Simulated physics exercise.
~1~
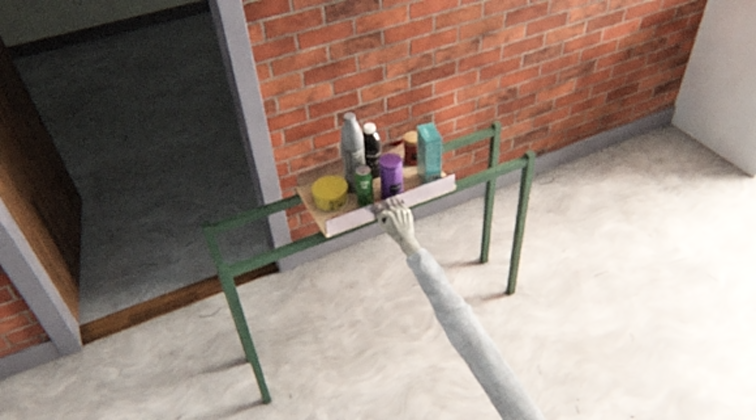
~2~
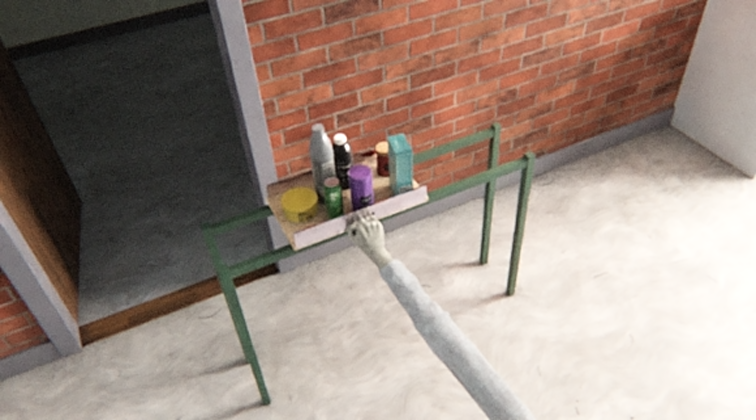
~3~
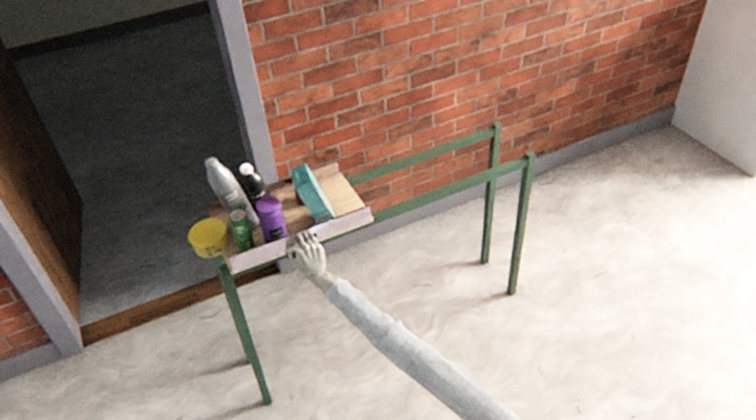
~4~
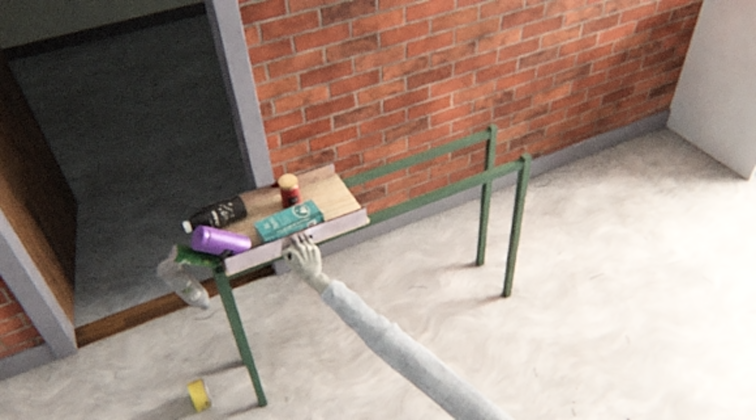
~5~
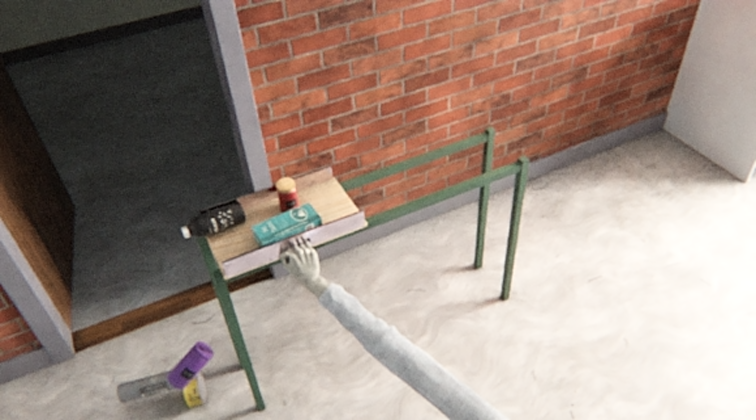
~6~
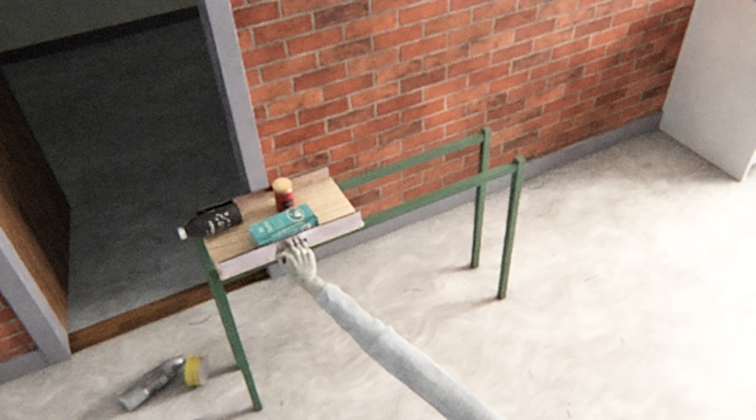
By a brick wall, a gloved hand slides a loaded tray left along green rails, toppling containers, some falling to the floor.
